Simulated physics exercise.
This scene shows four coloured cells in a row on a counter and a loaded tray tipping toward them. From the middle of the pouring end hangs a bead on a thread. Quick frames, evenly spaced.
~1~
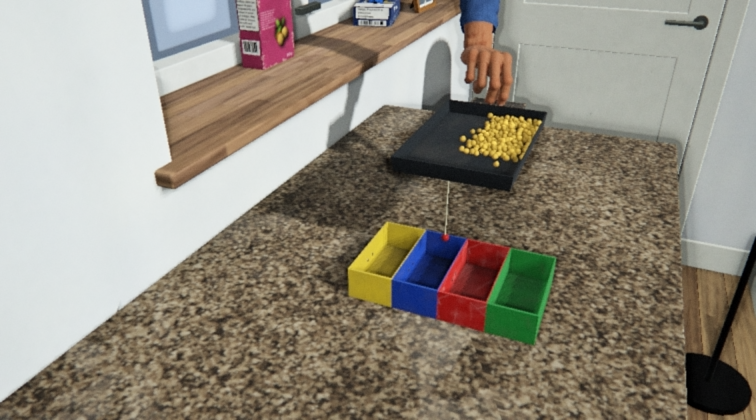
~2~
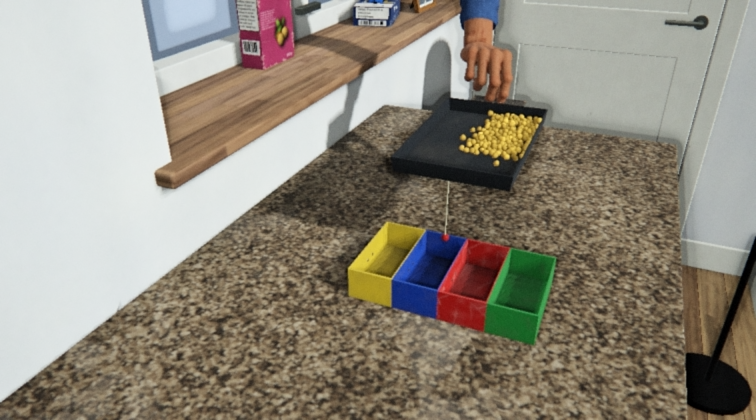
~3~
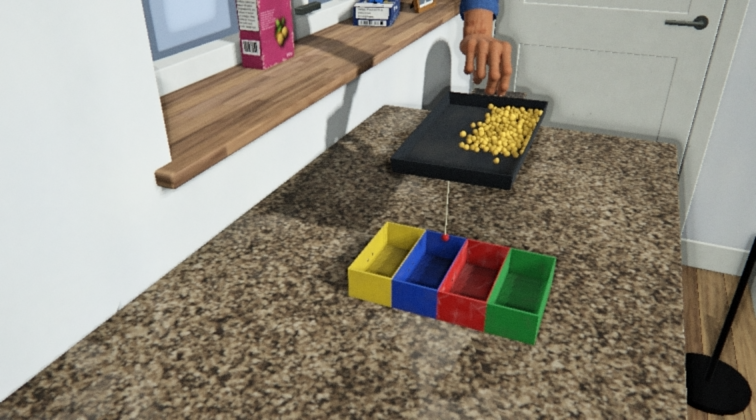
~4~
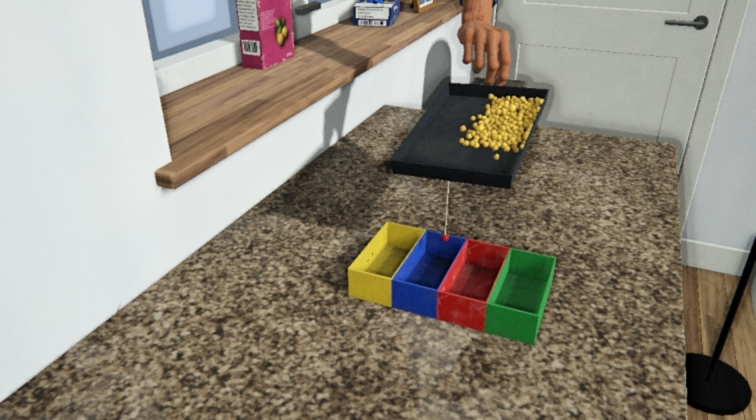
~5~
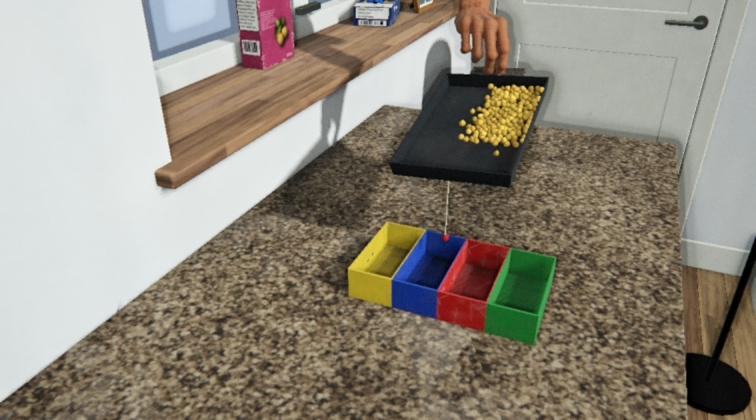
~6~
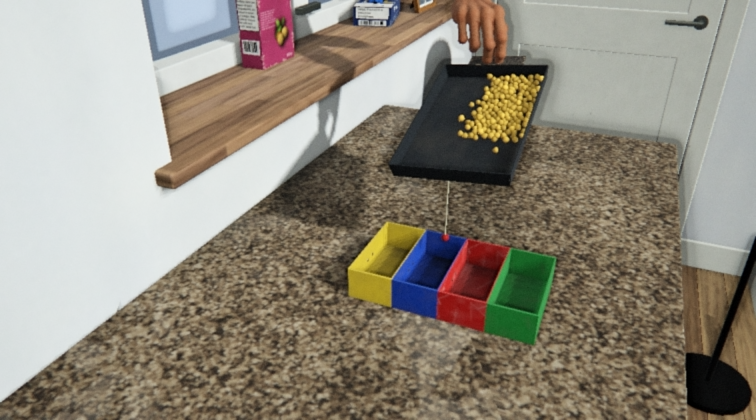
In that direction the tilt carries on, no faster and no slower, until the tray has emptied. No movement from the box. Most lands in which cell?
In the yellow cell.
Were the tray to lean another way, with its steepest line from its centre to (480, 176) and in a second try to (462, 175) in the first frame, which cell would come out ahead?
So the first one goes to the cell in red and the second to the red cell.
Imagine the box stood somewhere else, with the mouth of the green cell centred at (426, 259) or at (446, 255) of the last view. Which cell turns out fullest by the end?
For the first position it is the cell in red, and for the second it is the cell in red.
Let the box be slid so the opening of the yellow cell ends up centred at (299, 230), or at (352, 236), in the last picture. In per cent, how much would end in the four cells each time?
Around 90 per cent for the first position, around 100 per cent for the second.
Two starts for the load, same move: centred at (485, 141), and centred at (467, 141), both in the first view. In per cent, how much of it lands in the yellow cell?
First some 60, then 70 per cent.
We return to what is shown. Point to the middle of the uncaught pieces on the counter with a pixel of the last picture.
Centre: Close to (321, 284).
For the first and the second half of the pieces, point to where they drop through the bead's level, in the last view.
The leading part at (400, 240), the rest of it at (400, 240).
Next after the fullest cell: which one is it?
Next in line is the cell in blue.
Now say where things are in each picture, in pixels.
Corners of the pouring end at (394, 156) and (511, 176), level; middle of the load at (505, 137), puffed corn balls; bead on its thread at (445, 237); yellow cell at (370, 285); blue cell at (414, 296); red cell at (461, 308); green cell at (511, 321), in the first frame.
Corners of the pouring end at (393, 156) and (511, 175), level; middle of the load at (506, 136), in the second frame.
Corners of the pouring end at (393, 157) and (511, 175), tipped barely, lowest at the left corner; middle of the load at (506, 130), in the third frame.
Corners of the pouring end at (392, 159) and (510, 174), tipped a little, lowest at the left corner; middle of the load at (506, 123), in the fourth frame.
Corners of the pouring end at (392, 161) and (509, 173), tipped a little, lowest at the left corner; middle of the load at (506, 115), in the fifth frame.
Corners of the pouring end at (391, 163) and (508, 173), tipped clearly, lowest at the left corner; middle of the load at (506, 107); yellow cell at (370, 285); blue cell at (414, 296); red cell at (461, 308); green cell at (511, 321), in the sixth frame.
Soon, tray tipped steeply; nearly all on the tray; a stray few in the yellow cell; a small part falling or outside the box.
A while on, tray tipped past a quarter turn; most on the tray; a small part in the yellow cell; a stray few in the blue cell; a stray few in the red cell; a small part falling or outside the box.
Towards the end, tray tipped past a quarter turn; about two thirds in the yellow cell; about a third in the blue cell; a stray few in the red cell; a small part falling or outside the box.
Finally, tray tipped past a quarter turn; about two thirds in the yellow cell; about a third in the blue cell; a stray few in the red cell; none in the green cell; a small part outside the box.
